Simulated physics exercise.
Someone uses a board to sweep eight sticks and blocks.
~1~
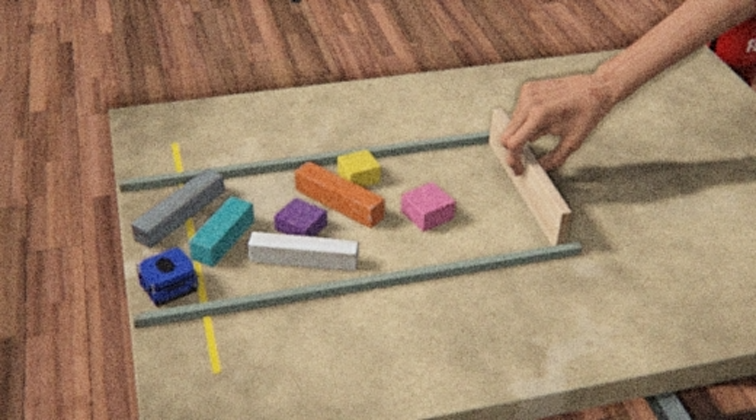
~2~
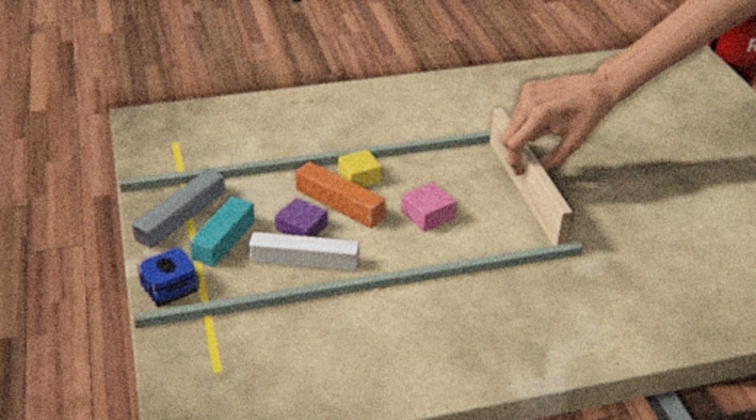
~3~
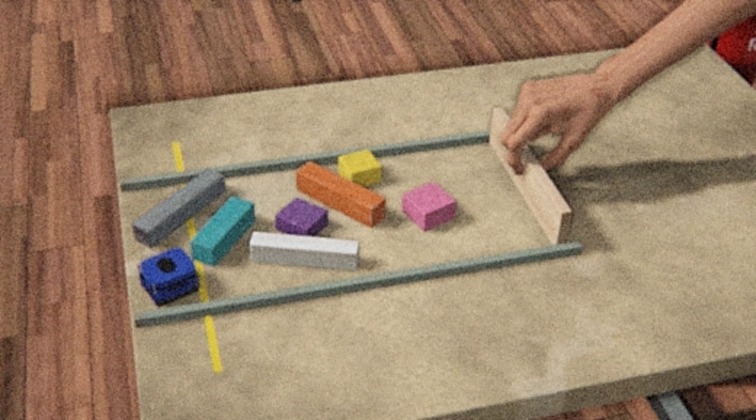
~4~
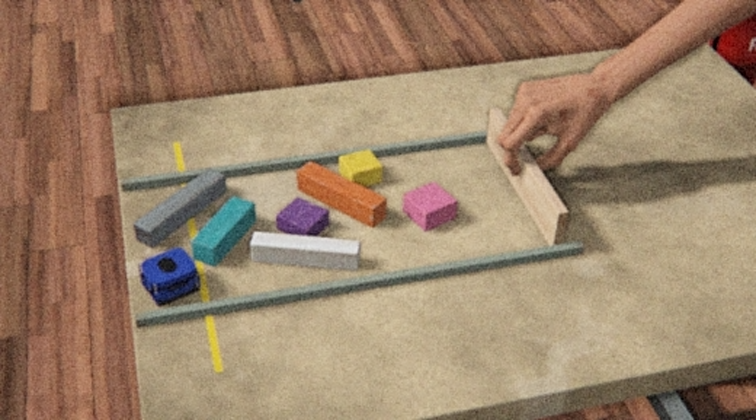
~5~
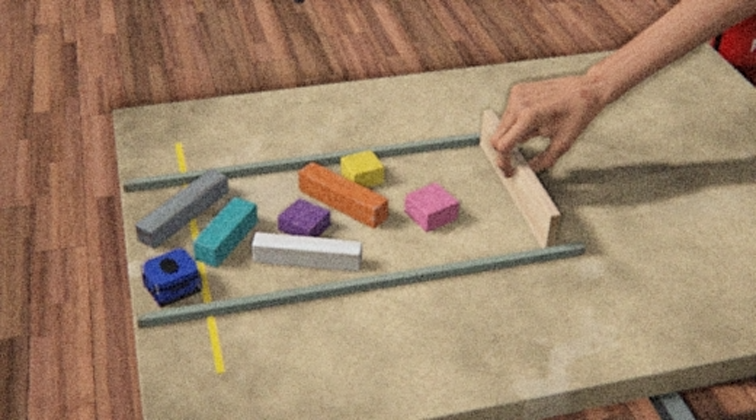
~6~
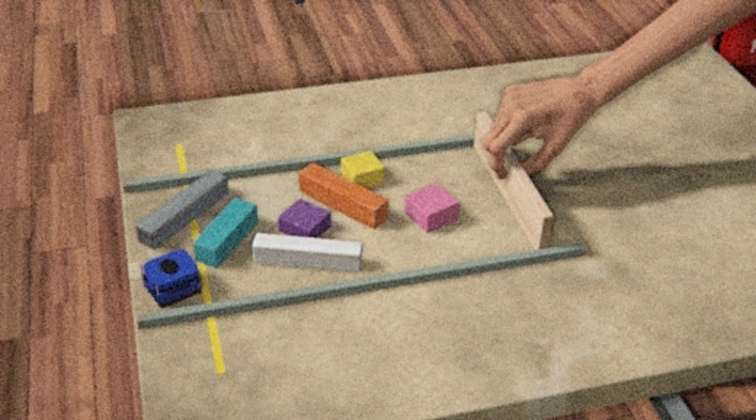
A hand slides a wooden board slightly left on a table scattered with colourful blocks.
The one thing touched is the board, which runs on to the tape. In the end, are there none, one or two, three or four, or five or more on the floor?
Three, or four.
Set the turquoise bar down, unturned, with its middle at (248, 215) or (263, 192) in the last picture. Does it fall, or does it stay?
Going place by place: Over the edge, then over the edge.
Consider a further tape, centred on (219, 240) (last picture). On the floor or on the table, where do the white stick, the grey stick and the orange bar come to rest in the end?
In this case the white stick does not drop; next, the grey stick drops; last, the orange bar does not drop.
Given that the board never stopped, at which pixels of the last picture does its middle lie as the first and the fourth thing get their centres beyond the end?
Pixels in order: Roughly (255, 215), roughly (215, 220).
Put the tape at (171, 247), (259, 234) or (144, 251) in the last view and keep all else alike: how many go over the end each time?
Tallies in the order given: 6, 0, 8.
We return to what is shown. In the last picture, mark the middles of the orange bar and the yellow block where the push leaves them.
The orange bar settles near (142, 223); as for the yellow block, near (172, 196).
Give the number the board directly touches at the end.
It ends up touching 3.
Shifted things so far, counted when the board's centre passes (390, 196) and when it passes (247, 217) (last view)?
The count is 4 at the first point and 8 at the second.
Early on, none off yet; blue case at rest near (172, 278); grey stick at rest near (184, 208); turquoise bar at rest near (227, 232).
A while later, none off yet; blue case at rest near (172, 278); grey stick at rest near (183, 208); turquoise bar travelled a little near (206, 231).
Further along, none off yet; blue case travelled a little near (153, 285); grey stick travelled a little near (137, 209); turquoise bar travelled about its own width near (129, 232).
Finally, the number that fall off is three or four; lost, purple block, turquoise bar, grey stick and blue case.
